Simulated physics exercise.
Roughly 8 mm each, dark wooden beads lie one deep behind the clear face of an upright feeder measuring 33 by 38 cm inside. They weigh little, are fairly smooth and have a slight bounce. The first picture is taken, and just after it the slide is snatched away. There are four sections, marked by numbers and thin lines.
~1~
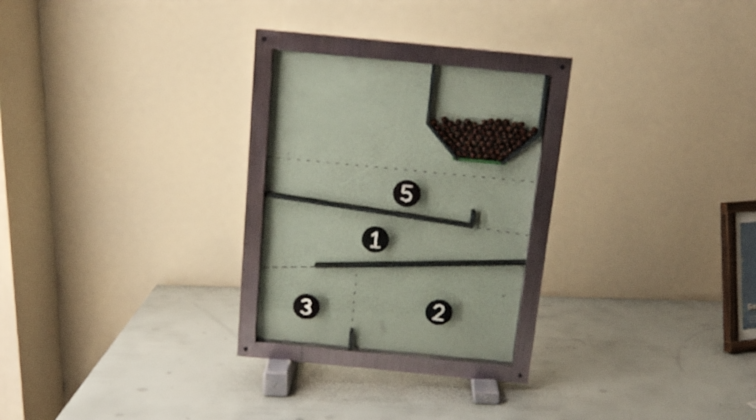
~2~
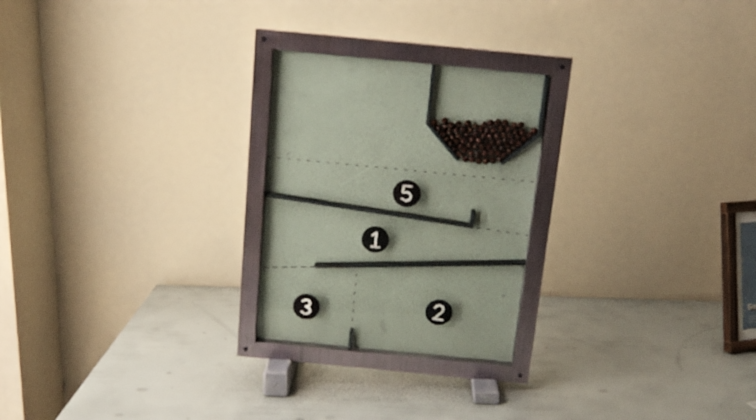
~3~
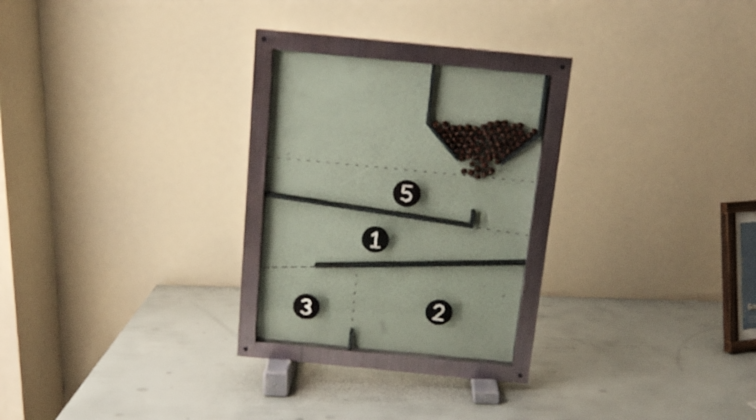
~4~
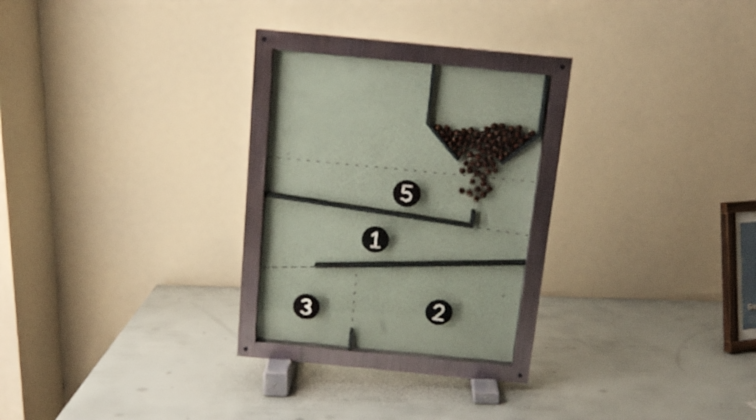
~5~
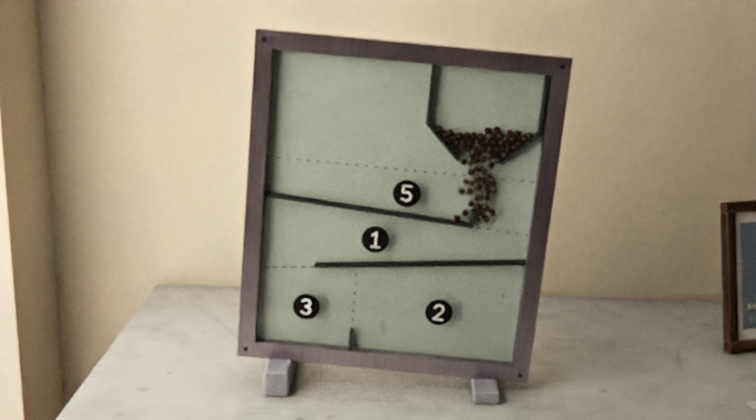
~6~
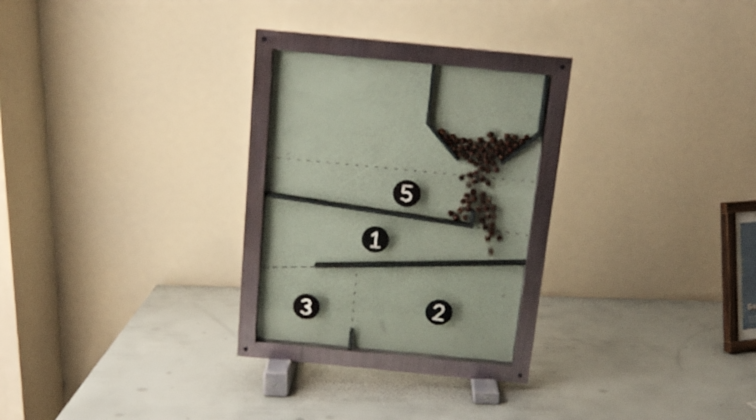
A tilted upright feeder releases dark beads from its hopper onto the sloping ledge below.
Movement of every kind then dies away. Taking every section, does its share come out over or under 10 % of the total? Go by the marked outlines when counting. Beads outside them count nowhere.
Section 1: Over; section 2: Under; section 3: Under; section 5: Over.
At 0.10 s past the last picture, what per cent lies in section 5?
Close to 50 per cent of the load.
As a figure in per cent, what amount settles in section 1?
Close to 65 per cent of the load rests there.
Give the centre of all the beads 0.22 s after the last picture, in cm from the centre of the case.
The middle sits around 9 cm right and 2 cm below.
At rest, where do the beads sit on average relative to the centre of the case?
The middle sits around 8 cm right of it and 4 cm below it.
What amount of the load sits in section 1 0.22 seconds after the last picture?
I'd say near 55 in a hundred.
Then, 0.10 s later than the last picture, the beads' middle is 10 cm right of and level with the centre; no. 1, 35 %, no. 5, 50 %.
Then, 0.22 s later than the last picture, the beads' middle is 9 cm right of and 2 cm below the centre; no. 1, 55 %, no. 5, 45 %.
Then, 0.45 s later than the last picture, the beads' middle is 8 cm right of and 3 cm below the centre; no. 1, 65 %, no. 5, 35 %.
At rest 2.2 s after the last picture, no. 1, 65 %, no. 2, 0 %, no. 3, 5 %, no. 5, 35 %.
